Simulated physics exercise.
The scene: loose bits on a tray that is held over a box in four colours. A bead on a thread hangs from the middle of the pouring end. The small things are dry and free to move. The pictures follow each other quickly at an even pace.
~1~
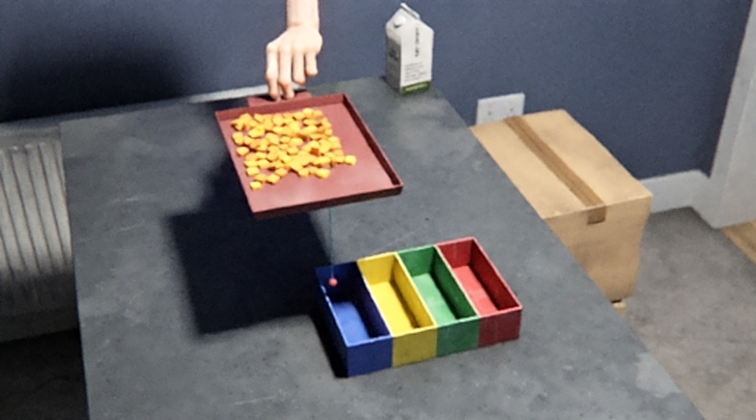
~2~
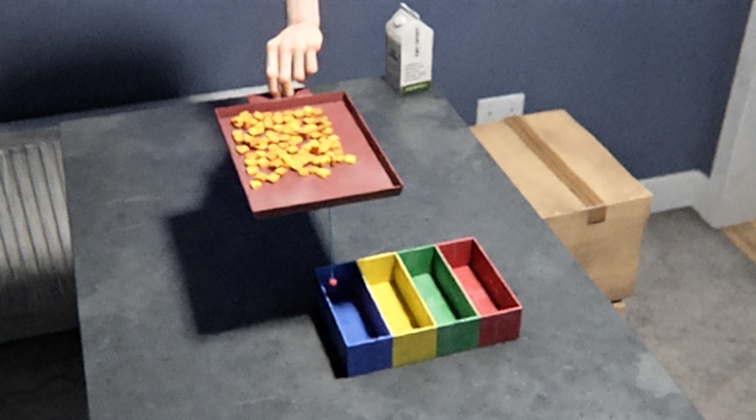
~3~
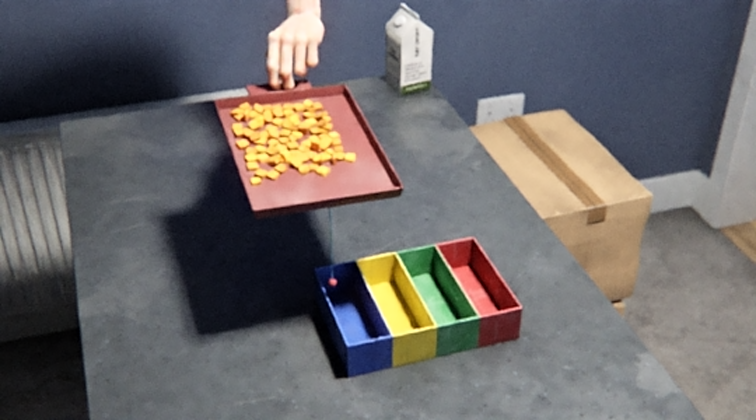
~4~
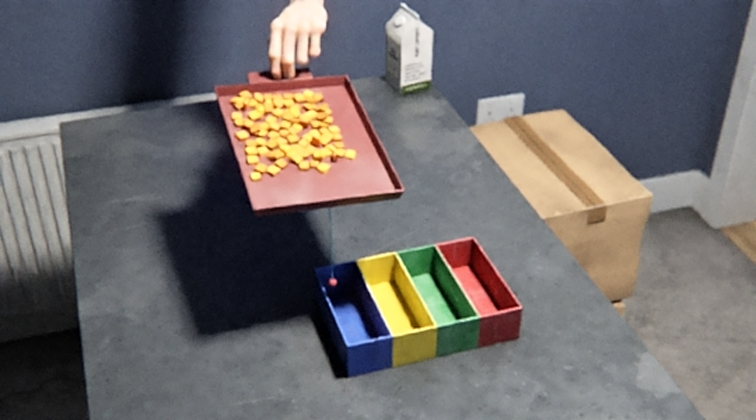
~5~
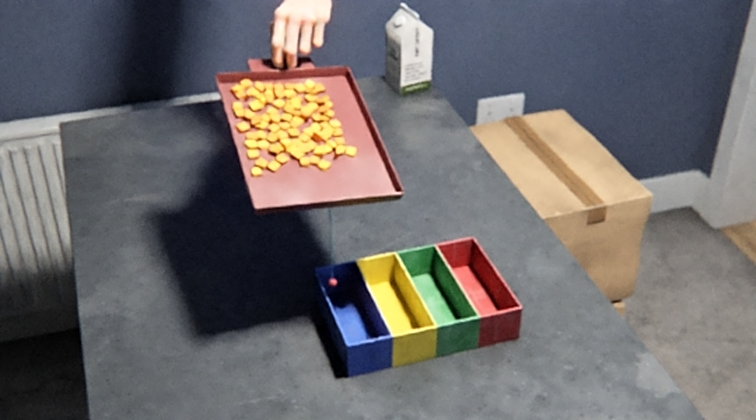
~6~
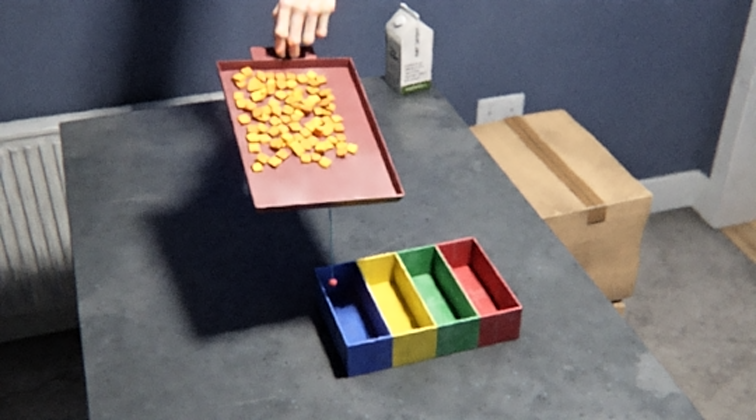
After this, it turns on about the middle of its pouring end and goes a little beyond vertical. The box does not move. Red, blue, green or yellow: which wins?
Fullest: The yellow cell.
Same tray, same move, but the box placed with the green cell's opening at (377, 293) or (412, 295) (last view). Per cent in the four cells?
First some 100, then 100 per cent.
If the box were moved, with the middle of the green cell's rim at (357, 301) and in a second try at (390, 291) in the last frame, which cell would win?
At the first place red, at the second green.
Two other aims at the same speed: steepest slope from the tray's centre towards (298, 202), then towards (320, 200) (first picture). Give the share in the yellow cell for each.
About 0 and 10 per cent.
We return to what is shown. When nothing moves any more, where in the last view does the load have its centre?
Roughly at (397, 322).
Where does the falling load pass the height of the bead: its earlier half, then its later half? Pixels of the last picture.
The first part at (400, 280); the rest at (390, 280).
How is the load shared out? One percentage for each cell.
Blue cell: 20 %, yellow cell: 70 %, green cell: 10 %, red cell: 0 %.
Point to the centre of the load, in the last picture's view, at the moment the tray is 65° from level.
At about (365, 186).
Soon after the last picture, tray tipped steeply; most on the tray; a stray few in the yellow cell; a small part falling or outside the box.
A little later, tray tipped past a quarter turn; a small part on the tray; about a third in the yellow cell; a small part in the blue cell; a small part in the green cell; about a third falling or outside the box.
Later still, tray tipped past a quarter turn; about two thirds in the yellow cell; about a quarter in the blue cell; a small part in the green cell; a stray few falling or outside the box.
At rest, tray tipped past a quarter turn; about two thirds in the yellow cell; about a quarter in the blue cell; a small part in the green cell; none in the red cell; a stray few outside the box.
